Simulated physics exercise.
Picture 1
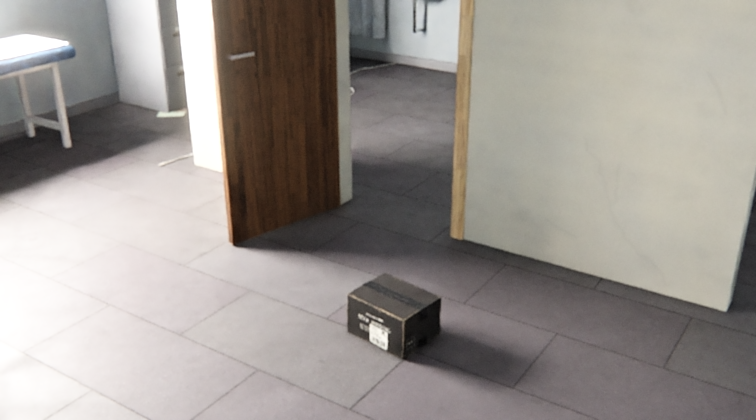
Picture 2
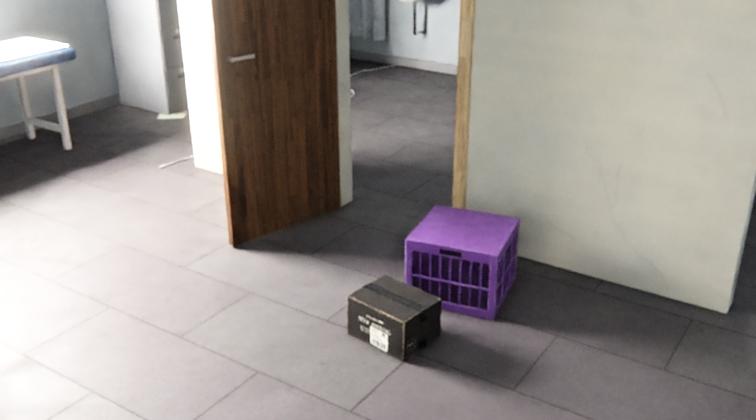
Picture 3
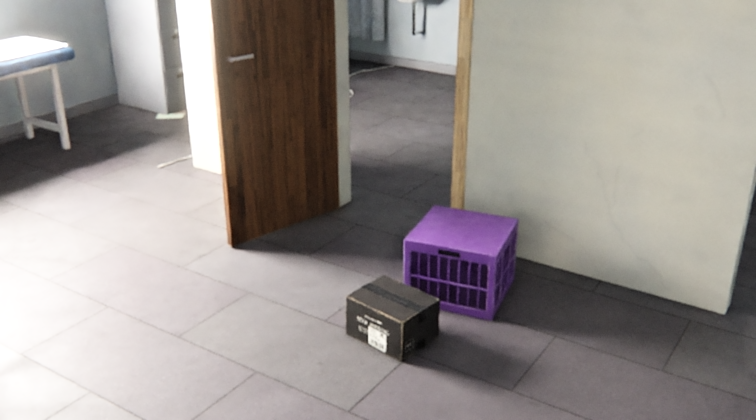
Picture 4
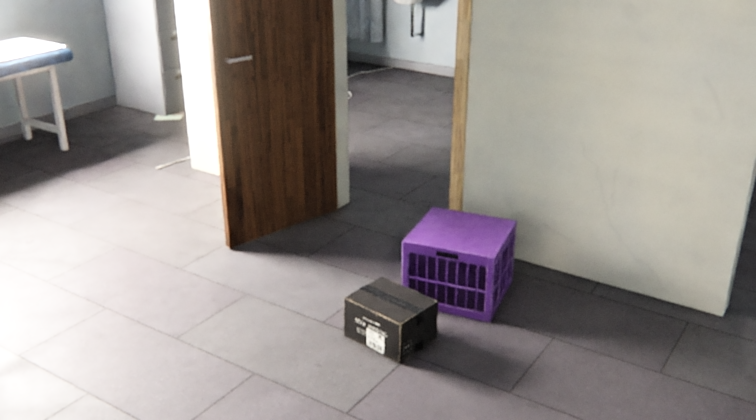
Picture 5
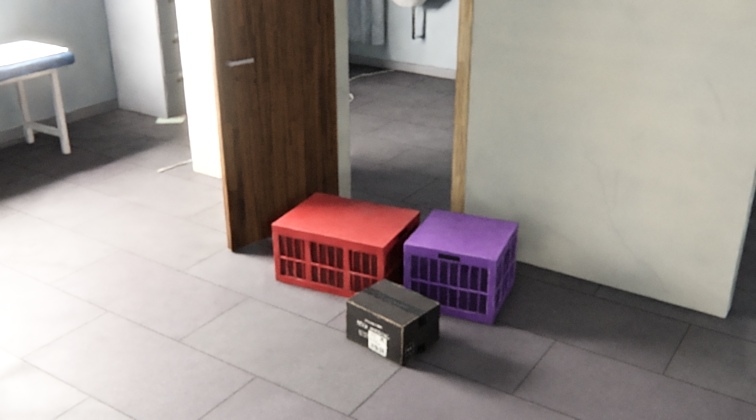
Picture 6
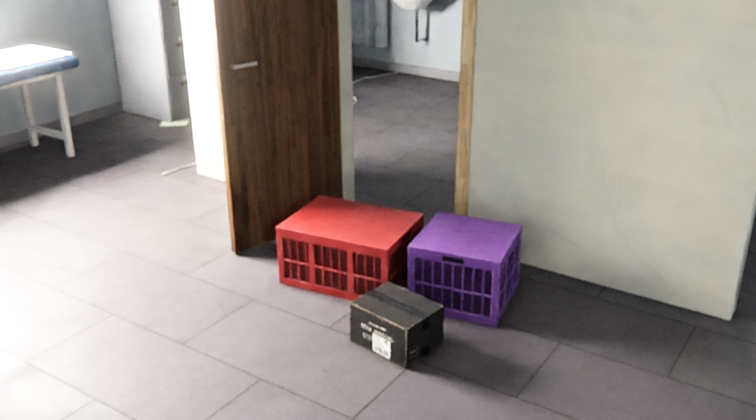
A grey-tiled room with a doorway is seen from above at an angle, a brown wooden door standing wide open left of the gap. A small black parcel sits on the floor in front, a blue-topped bench stands far left, and a pale wall fills the right. A purple crate appears behind the parcel, then a red one to its left, while the view shifts very slightly.
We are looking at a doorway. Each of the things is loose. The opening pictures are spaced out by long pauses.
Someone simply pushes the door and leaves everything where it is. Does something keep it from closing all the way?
The door does not make it to the frame.
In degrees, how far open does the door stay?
The door ends up some 75° open.
Then, 0.40 s later than the last frame, open by 98°.
Then, 0.70 s later than the last frame, open by 87°.
Then, 0.90 s later than the last frame, open by 78°.
When it is over, open by 75°; all 3 as before. End places, in pixels of the last picture, red chest near (353, 249).
